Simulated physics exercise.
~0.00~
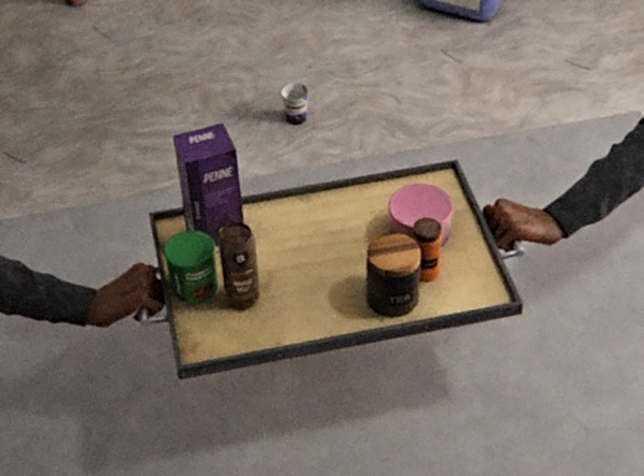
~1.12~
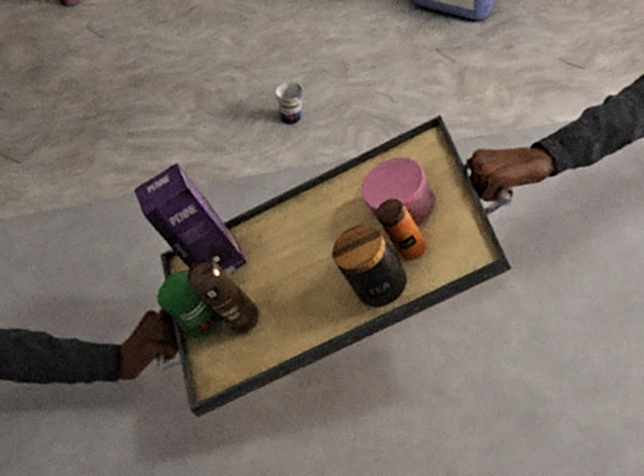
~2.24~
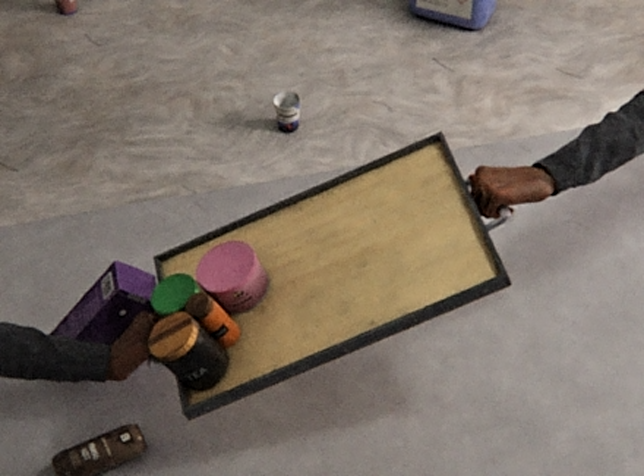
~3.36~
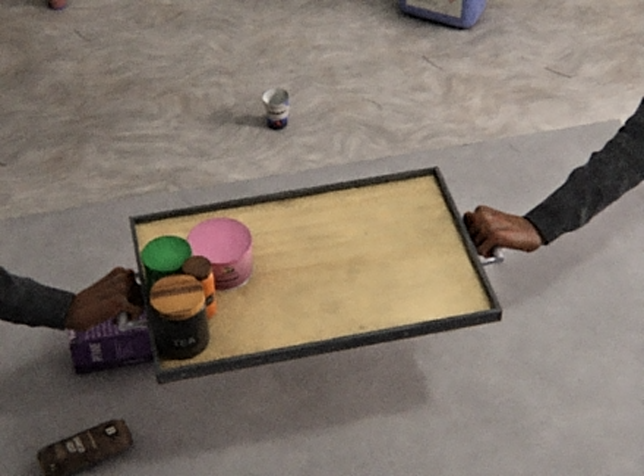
Above a plain grey surface with a streaked, paler area beyond, seen from above at a slant, two hands hold a dark-rimmed tray by its end handles. A purple carton, green tin and brown can stand at its left, with a pink tub, orange shaker and black jar at its right. The left hand lowers its end, and the items lean. The tub, shaker and jar slide left against the tin, while the carton and can go over the edge. The hands level the tray, leaving four items upright at its left end and the carton and can lying below.
